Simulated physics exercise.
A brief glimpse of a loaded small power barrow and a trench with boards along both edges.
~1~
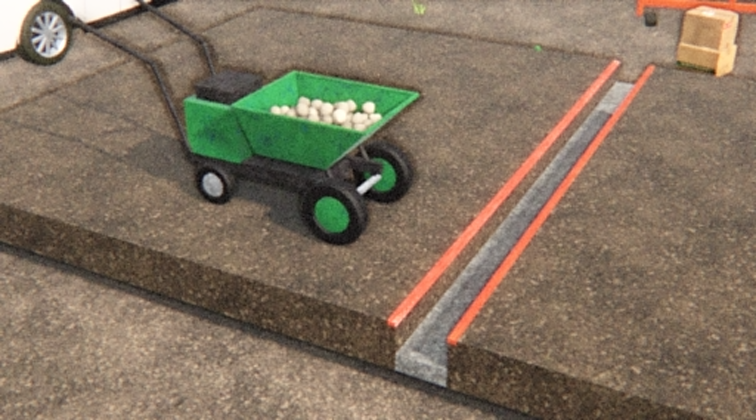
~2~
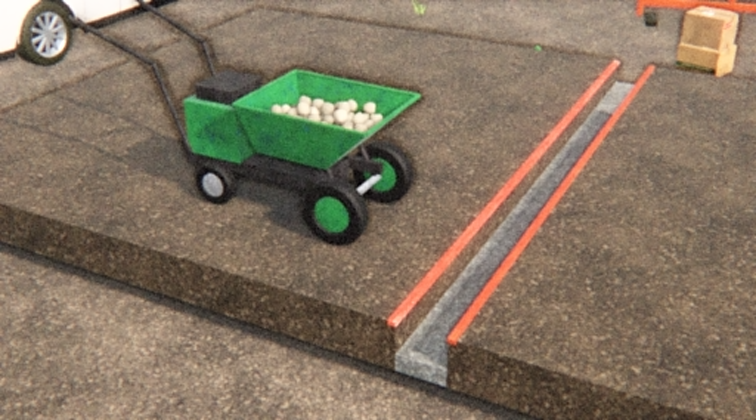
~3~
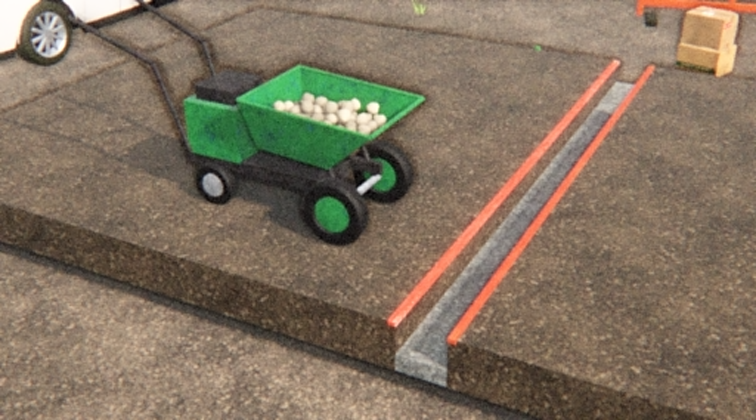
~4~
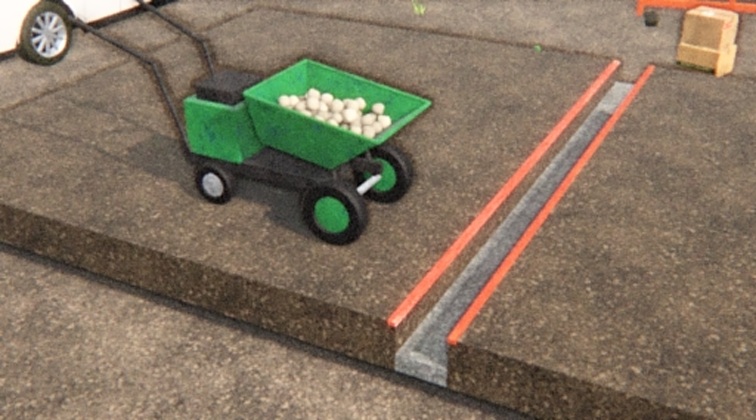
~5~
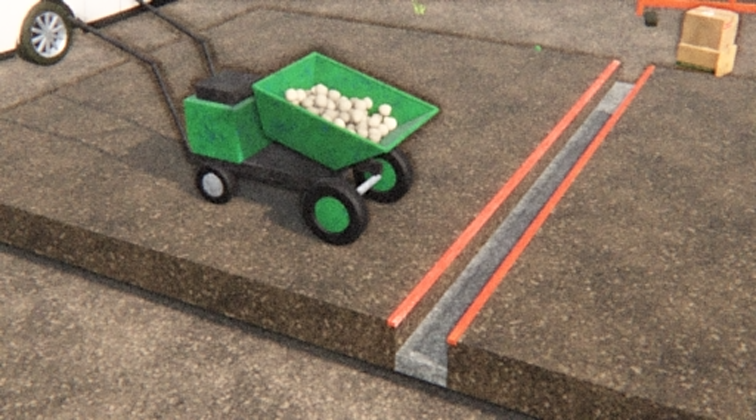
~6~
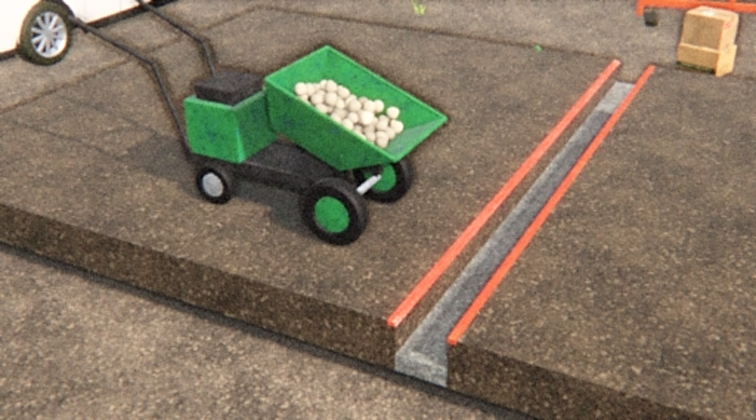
We see a green power barrow loaded with pale, rounded stones standing left of a narrow trench edged with orange boards. The barrow stays in place while its skip gradually tilts forward to the right, its back end rising.
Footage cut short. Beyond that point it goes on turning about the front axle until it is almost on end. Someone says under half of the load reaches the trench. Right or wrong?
Wrong, over half reaches it.
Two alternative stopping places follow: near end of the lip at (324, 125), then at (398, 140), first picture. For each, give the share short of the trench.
The first spot gives roughly 50 %; the second gives roughly 0 %.
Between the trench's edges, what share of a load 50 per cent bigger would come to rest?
Around 80 per cent.
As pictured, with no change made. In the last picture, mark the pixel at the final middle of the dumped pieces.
(481, 269).
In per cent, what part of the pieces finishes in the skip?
That comes to about 0 per cent or so.
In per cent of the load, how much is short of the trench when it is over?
Roughly 5 percent.
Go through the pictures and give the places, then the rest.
Lip of the skip at (364, 134), level; top of the load at (327, 121), river pebbles; first edge of the trench at (418, 291); far edge at (476, 307), the trench under half as wide as the skip, and about half as deep as wide, in the first frame.
Lip of the skip at (366, 135), tipped barely; top of the load at (314, 113), in the second frame.
Lip of the skip at (371, 138), tipped barely; top of the load at (317, 111), in the third frame.
Lip of the skip at (377, 143), tipped a little; top of the load at (313, 114), in the fourth frame.
Lip of the skip at (386, 150), tipped clearly; top of the load at (316, 104), in the fifth frame.
Lip of the skip at (395, 160), tipped clearly; top of the load at (325, 101); first edge of the trench at (418, 291); far edge at (476, 307), in the sixth frame.
Soon after the last picture, skip tipped steeply; all in the skip.
A little later, skip tipped right over; about half in the skip; a small part short of the trench; about half in or heaped over the trench.
Later still, skip tipped right over; a stray few in the skip; a small part short of the trench; nearly all in or heaped over the trench.
At rest, skip tipped right over; a stray few in the skip; a small part short of the trench; nearly all in or heaped over the trench; none beyond it.
